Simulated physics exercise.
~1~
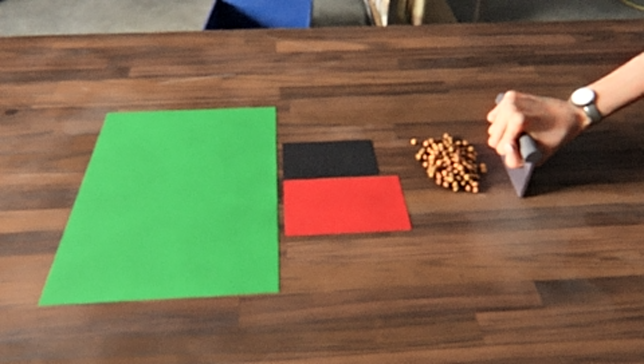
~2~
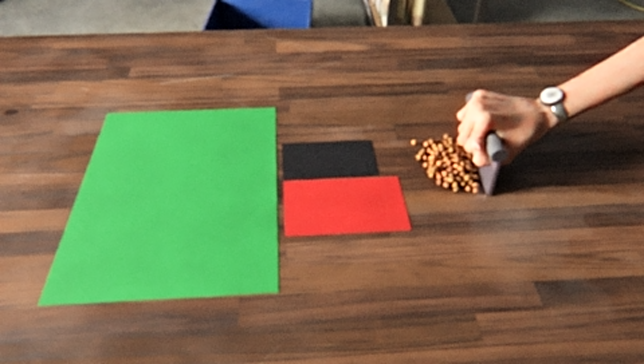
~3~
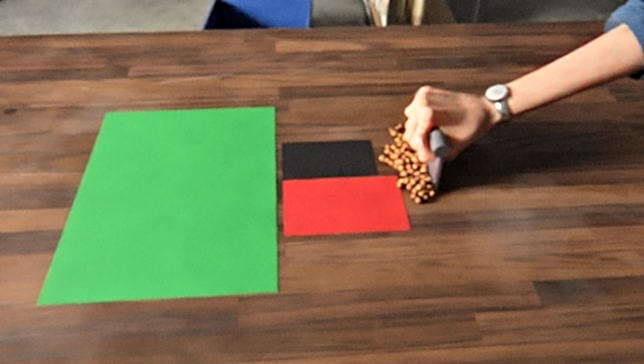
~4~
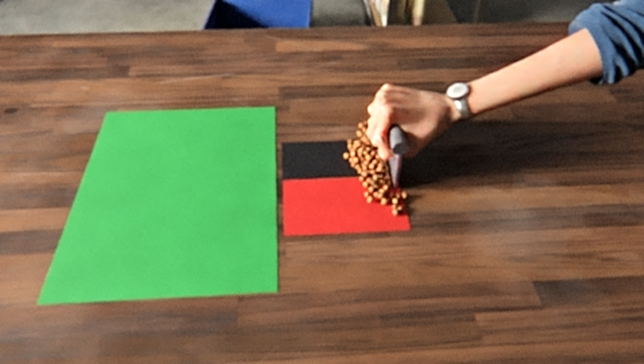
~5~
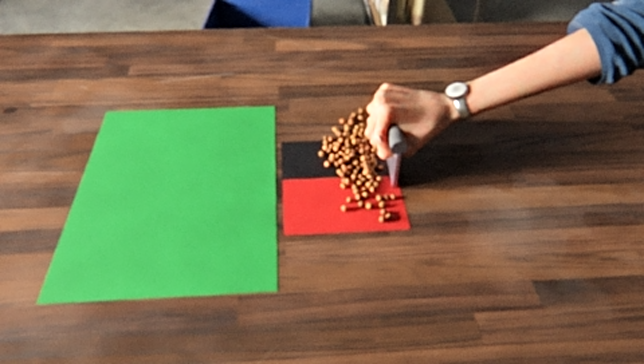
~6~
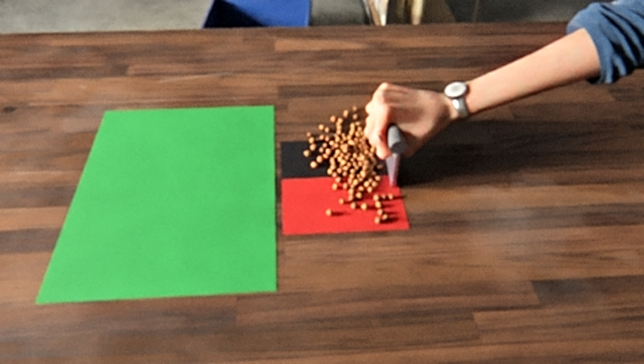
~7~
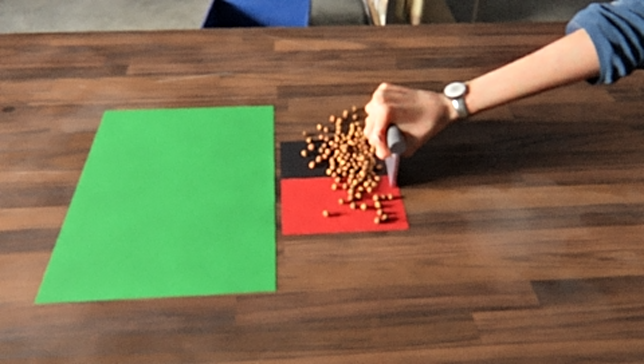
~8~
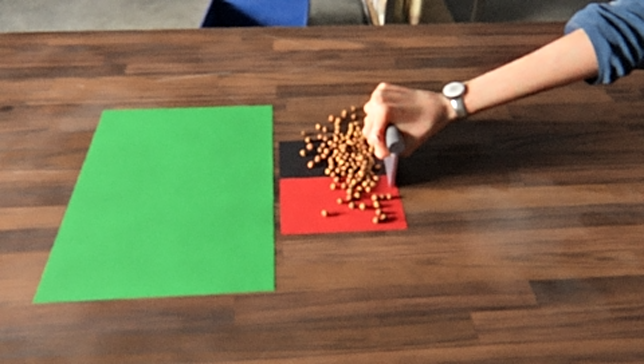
Hand with a scraper pushing small brown balls left across a wooden table, leaving them scattered mostly over black and red mats.
